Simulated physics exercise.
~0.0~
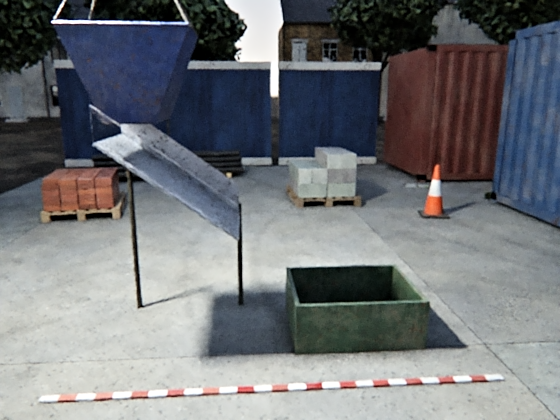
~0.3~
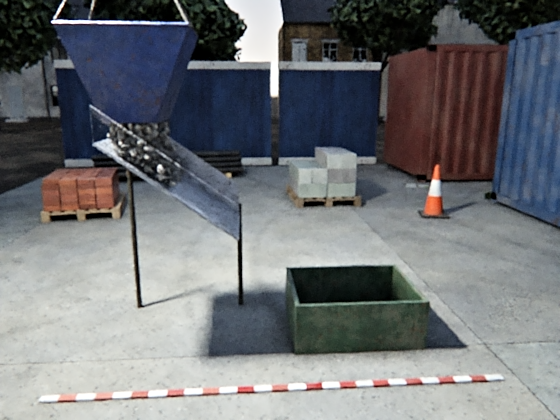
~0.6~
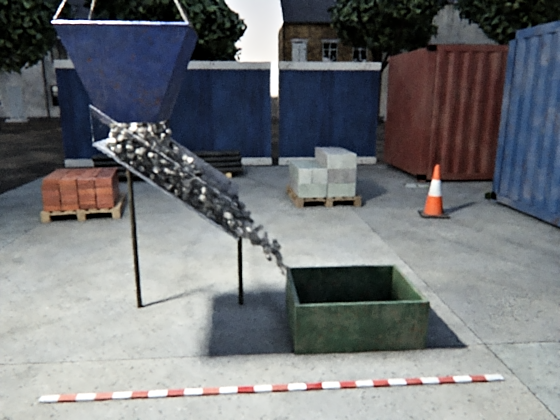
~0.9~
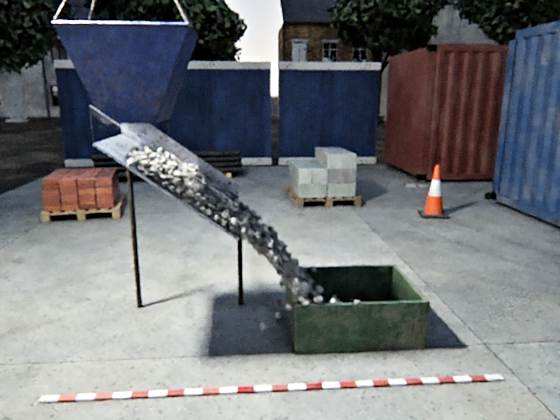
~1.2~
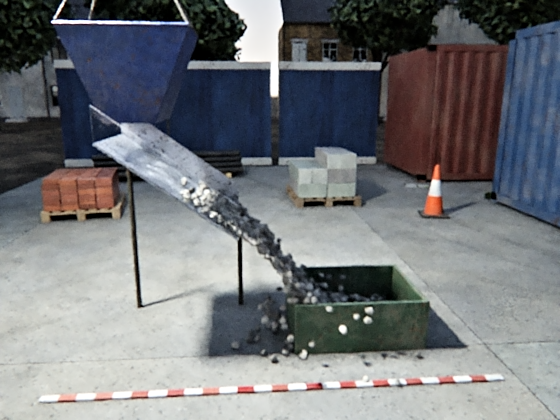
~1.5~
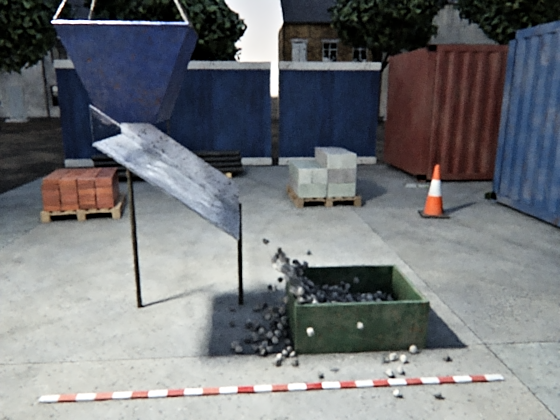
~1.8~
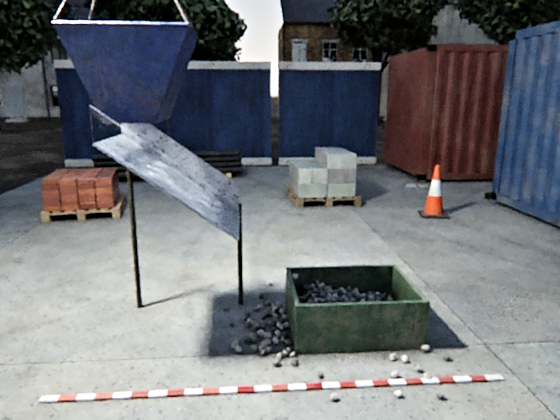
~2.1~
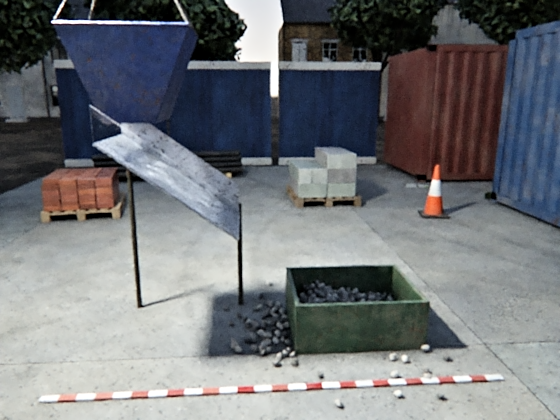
Blue skip releasing grey stones down a sloping steel chute into a green bin, most landing inside and some scattering on the concrete.
